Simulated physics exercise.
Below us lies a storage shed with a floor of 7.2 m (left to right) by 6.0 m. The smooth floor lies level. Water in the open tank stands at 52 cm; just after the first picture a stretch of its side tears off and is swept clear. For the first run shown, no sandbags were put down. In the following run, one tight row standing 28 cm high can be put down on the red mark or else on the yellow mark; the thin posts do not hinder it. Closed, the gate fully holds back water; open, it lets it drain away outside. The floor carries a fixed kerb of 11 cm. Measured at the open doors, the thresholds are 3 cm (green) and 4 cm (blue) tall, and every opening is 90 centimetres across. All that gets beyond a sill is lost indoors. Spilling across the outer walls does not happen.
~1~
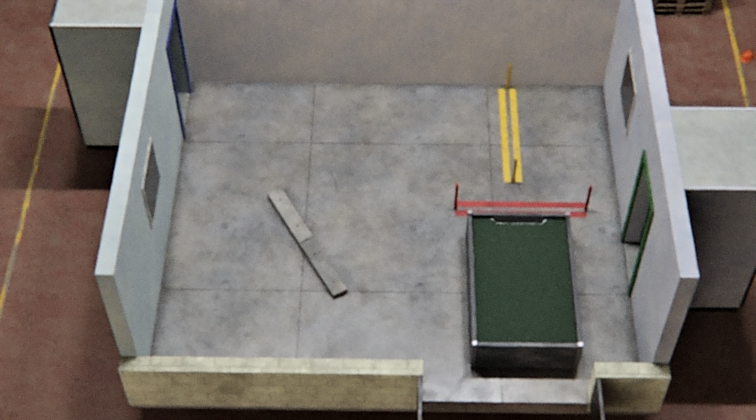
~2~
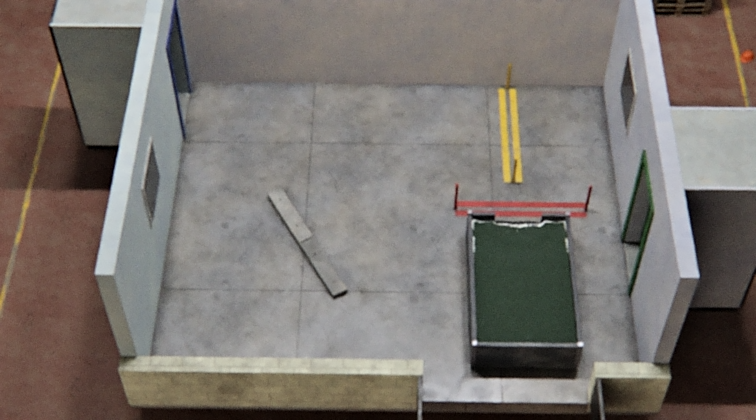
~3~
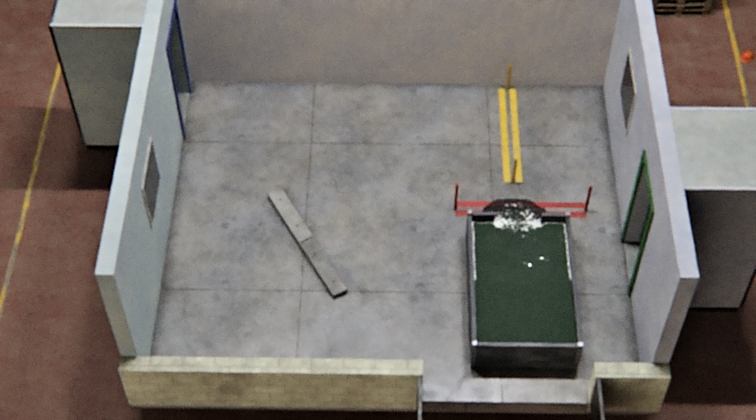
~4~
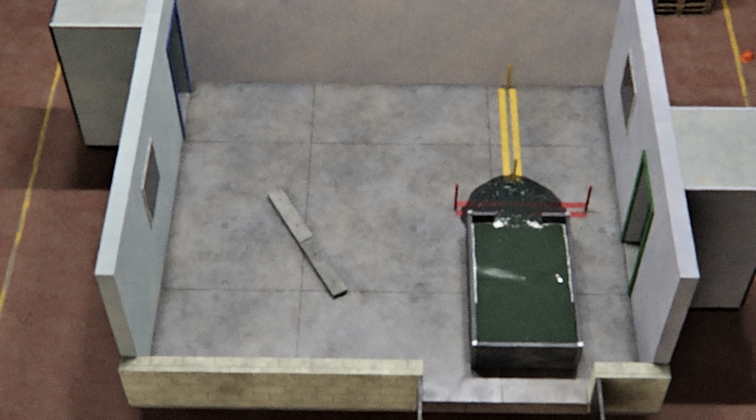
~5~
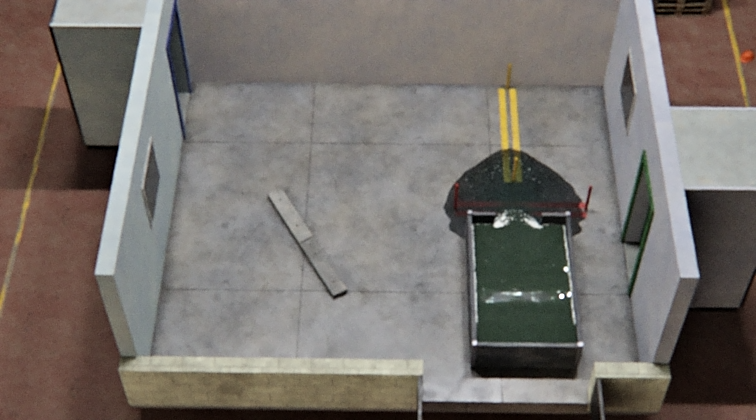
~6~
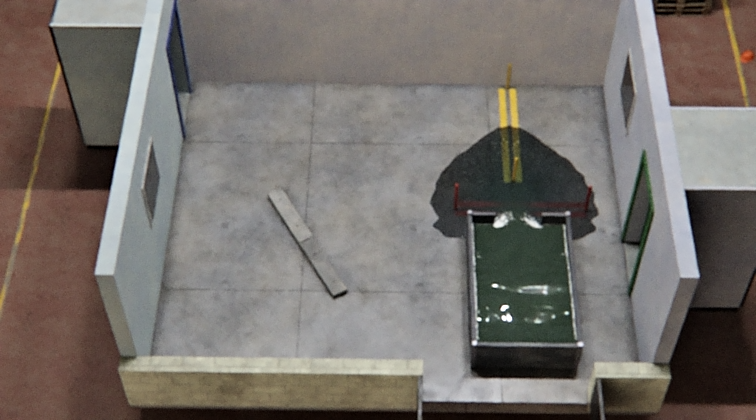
Water in a dark green open tank sits still, then churns white at the tank's far edge and pours out onto the grey floor of a roofless shed. The dark wet patch fans outward past the red barrier and over part of the yellow strips, while ripples cross the tank.
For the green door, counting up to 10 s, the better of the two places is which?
I would choose yellow.
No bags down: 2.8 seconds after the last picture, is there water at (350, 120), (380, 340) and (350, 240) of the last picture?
Respectively: Covered, clear and clear.
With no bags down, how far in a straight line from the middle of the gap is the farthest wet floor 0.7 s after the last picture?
It's got to near 3.4 m out by then.
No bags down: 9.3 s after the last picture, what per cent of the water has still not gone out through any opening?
Roughly 96 percent of it is still there.
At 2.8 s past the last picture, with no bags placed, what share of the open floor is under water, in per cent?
Roughly 30 per cent of the floor is wet.
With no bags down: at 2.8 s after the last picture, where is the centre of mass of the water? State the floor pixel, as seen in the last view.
I'd put it at around pixel (501, 209).
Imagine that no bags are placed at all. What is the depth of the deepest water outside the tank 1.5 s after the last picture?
About 25 centimetres.
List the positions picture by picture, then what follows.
The open tank at (522, 280) is whole and still, 52 cm deep, in the first frame.
Water pours out on the open tank's far side and has run 0.4 m, to a hidden place; typically 6 cm deep outside, 52 cm at the open tank's back, in the second frame.
Water pours out on the open tank's far side and has run 0.7 m, to a hidden place; typically 8 cm deep outside, 52 cm at the open tank's back, in the third frame.
The front is at (518, 179), 1.2 m from the gap on the open tank's far side; 1.3 m2 of floor is under water; 52 cm left at the back of the open tank, in the fourth frame.
The front is at (502, 154), 1.8 m from the gap on the open tank's far side; 2.2 m2 of floor is under water; 52 cm left at the back of the open tank, in the fifth frame.
Water pours out on the open tank's far side and has run 2.3 m, to (511, 130); typically 3 cm deep outside, 51 cm at the open tank's back, in the sixth frame.
Then, 0.7 s after the last picture water covers 20 % of the floor and is deepest (26 cm) near (510, 229) in the run without bags; in at the green door, 0 L with no bags, 4 L with the row on red, 0 L on yellow.
Then, 1.5 s after the last picture water covers 30 % of the floor and is deepest (25 cm) near (595, 97) in the run without bags; in at the green door, 0 L with no bags, 29 L with the row on red, 0 L on yellow.
Then, 2.8 s after the last picture water covers 30 % of the floor and is deepest (18 cm) near (563, 89) in the run without bags; in at the green door, 0 L with no bags, 69 L with the row on red, 0 L on yellow.
Then, 5.3 s after the last picture water covers 50 % of the floor and is deepest (12 cm) near (460, 88) in the run without bags; in at the green door, 0 L with no bags, 105 L with the row on red, 0 L on yellow.
Then, 9.3 s after the last picture water covers 75 % of the floor and is deepest (8 cm) near (186, 124) in the run without bags; in at the green door, 0 L with no bags, 130 L with the row on red, 2 L on yellow.
